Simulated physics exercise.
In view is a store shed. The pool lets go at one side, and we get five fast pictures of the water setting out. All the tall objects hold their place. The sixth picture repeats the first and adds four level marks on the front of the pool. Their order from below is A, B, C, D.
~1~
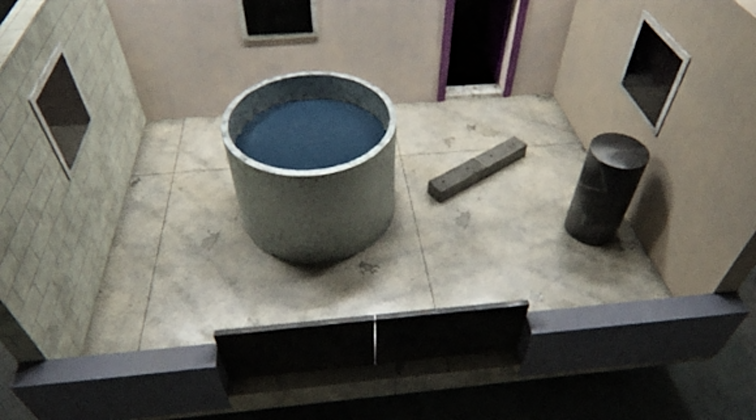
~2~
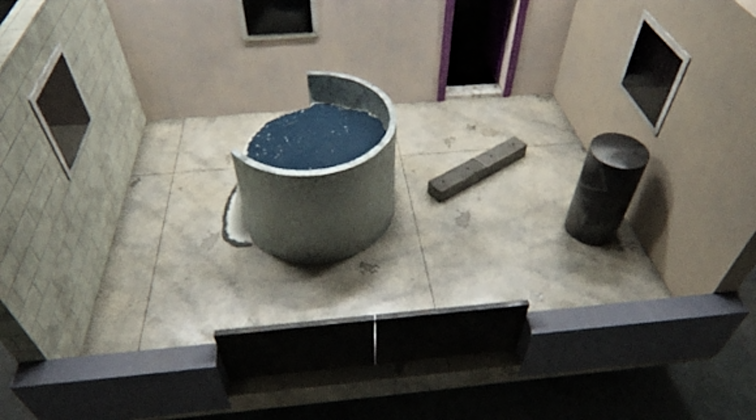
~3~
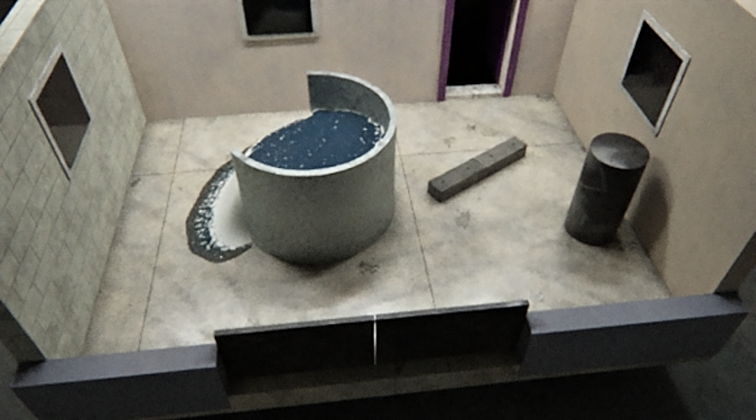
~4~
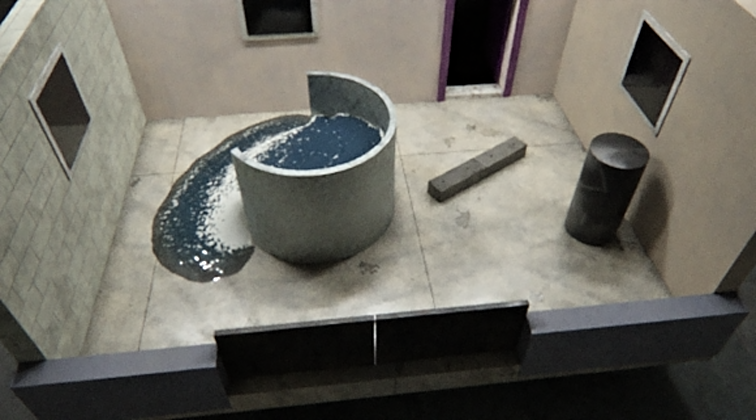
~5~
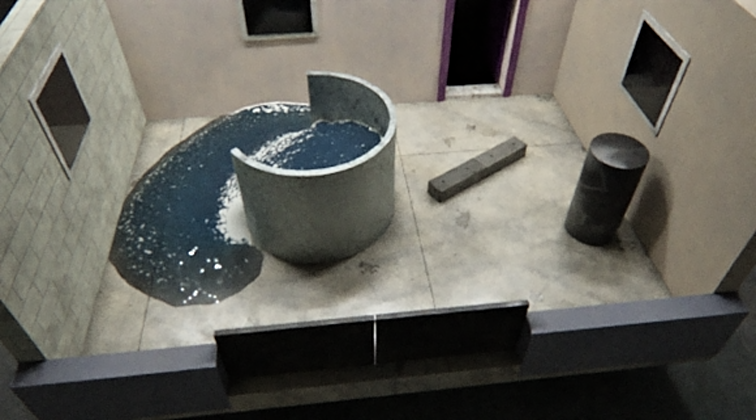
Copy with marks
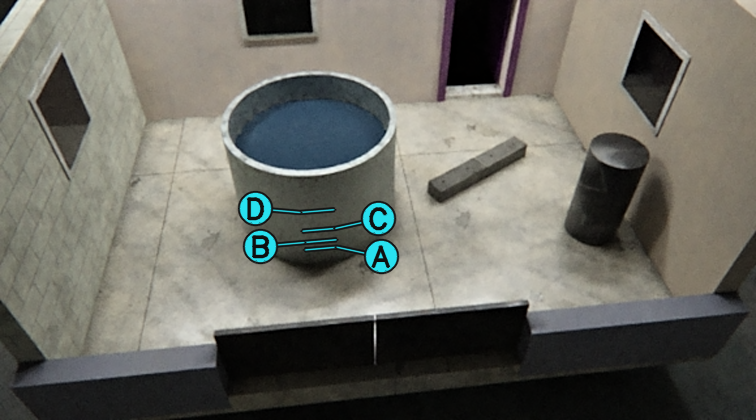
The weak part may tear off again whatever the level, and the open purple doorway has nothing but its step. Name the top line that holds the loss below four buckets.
Mark D just does it.
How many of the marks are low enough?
All four.
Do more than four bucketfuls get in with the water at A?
No.
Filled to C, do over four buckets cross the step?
No, not at all.
On the marked copy, A at (321, 248); B at (320, 241); C at (319, 229); D at (317, 211); from the bottom up A, B, C, D.
If A is chosen, nothing gets over.
If B is chosen, nothing gets over.
If C is chosen, nothing gets over.
If D is chosen, a splash gets over, under a bucket.
